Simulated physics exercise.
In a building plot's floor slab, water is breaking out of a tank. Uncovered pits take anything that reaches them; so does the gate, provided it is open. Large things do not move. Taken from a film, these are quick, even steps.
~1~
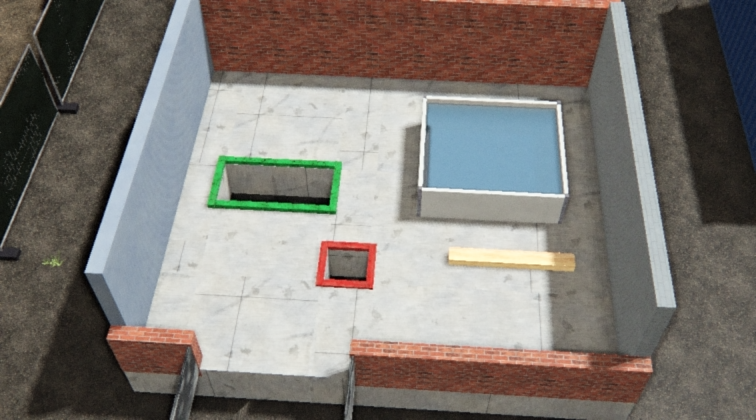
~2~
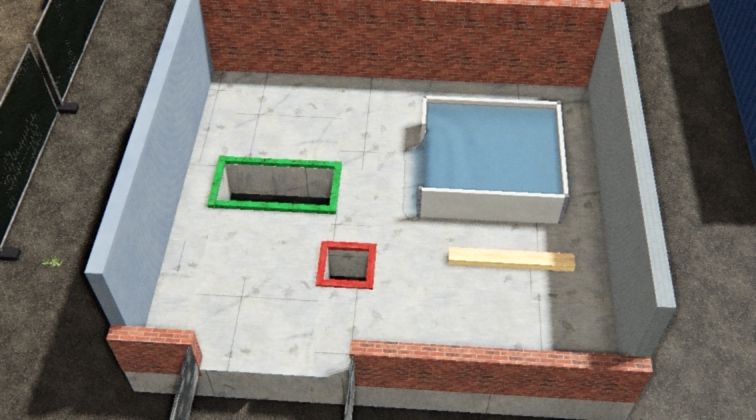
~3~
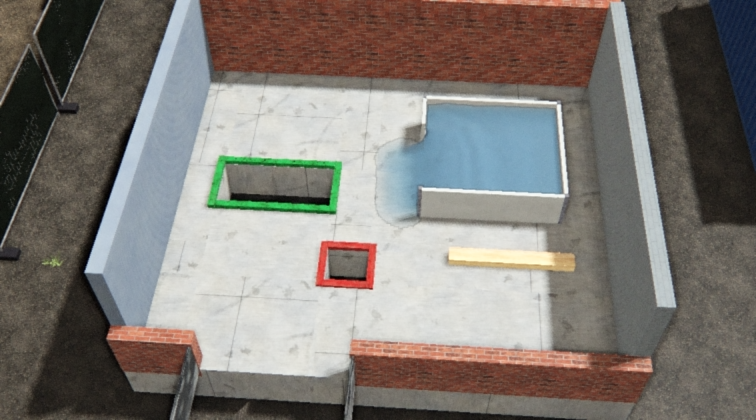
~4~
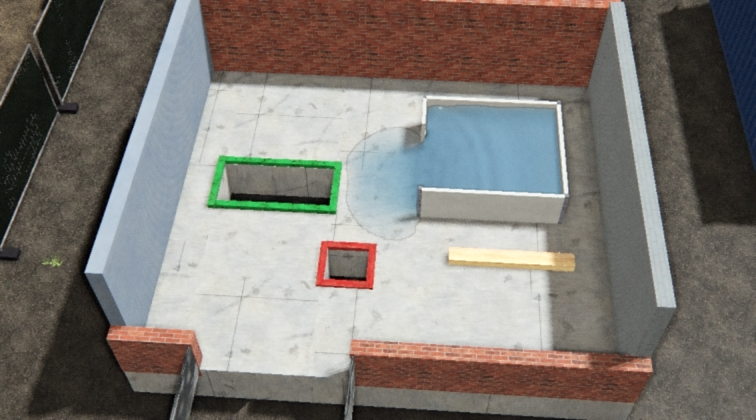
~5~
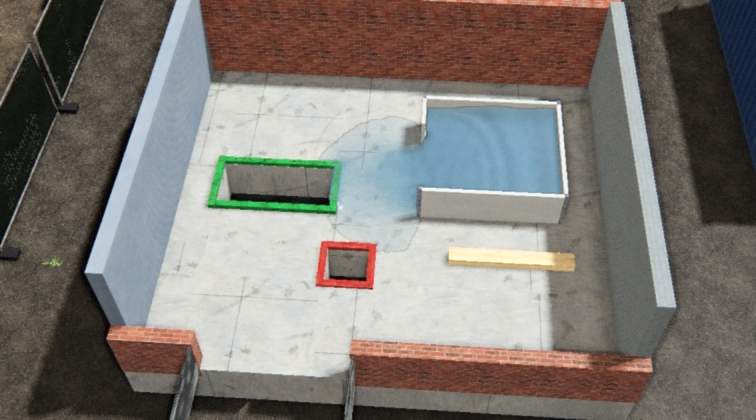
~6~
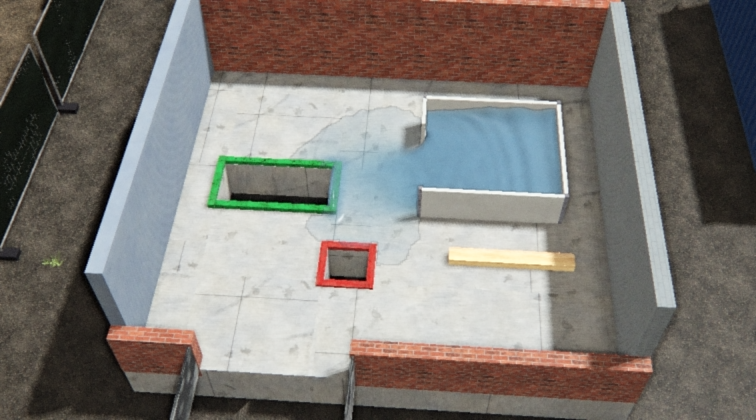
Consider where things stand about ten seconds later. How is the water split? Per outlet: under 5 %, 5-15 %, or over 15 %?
Outlets: Gate - 5-15 %; green pit - over 15 %; red pit - 5-15 %.
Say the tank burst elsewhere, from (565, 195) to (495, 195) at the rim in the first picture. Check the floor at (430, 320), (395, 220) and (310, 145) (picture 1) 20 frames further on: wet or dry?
The first would be drenched, the second drenched and the third still unwetted.
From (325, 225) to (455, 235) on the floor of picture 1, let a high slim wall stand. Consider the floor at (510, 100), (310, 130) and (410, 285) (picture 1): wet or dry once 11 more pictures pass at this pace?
As the points were listed, they come out free from flooding, taken by the flood, and finally free from flooding.
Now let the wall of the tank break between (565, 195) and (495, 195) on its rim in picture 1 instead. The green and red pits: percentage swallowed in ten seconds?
Green: 0 percent; red: 6 percent.
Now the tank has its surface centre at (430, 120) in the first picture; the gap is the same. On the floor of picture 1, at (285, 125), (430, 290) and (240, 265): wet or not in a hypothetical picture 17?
Okay, first one got wet, second one high and dry, last one high and dry.
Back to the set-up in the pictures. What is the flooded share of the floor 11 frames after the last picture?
About 40 %.
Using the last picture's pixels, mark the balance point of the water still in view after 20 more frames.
About (370, 179) in the last view.
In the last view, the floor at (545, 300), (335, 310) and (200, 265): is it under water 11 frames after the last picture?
Point by point: Unwetted; unwetted; swamped.
A moment on, water covers 25 % of the floor; the gate 0 %, the green pit 6 %, the red pit 0 %.
Next, water covers 40 % of the floor; the gate 0 %, the green pit 12 %, the red pit 2 %.
Then, water covers 45 % of the floor; the gate 1 %, the green pit 18 %, the red pit 4 %.
Later, water covers 60 % of the floor; the gate 4 %, the green pit 21 %, the red pit 8 %.
In the end, water covers 80 % of the floor; the gate 11 %, the green pit 21 %, the red pit 11 %.
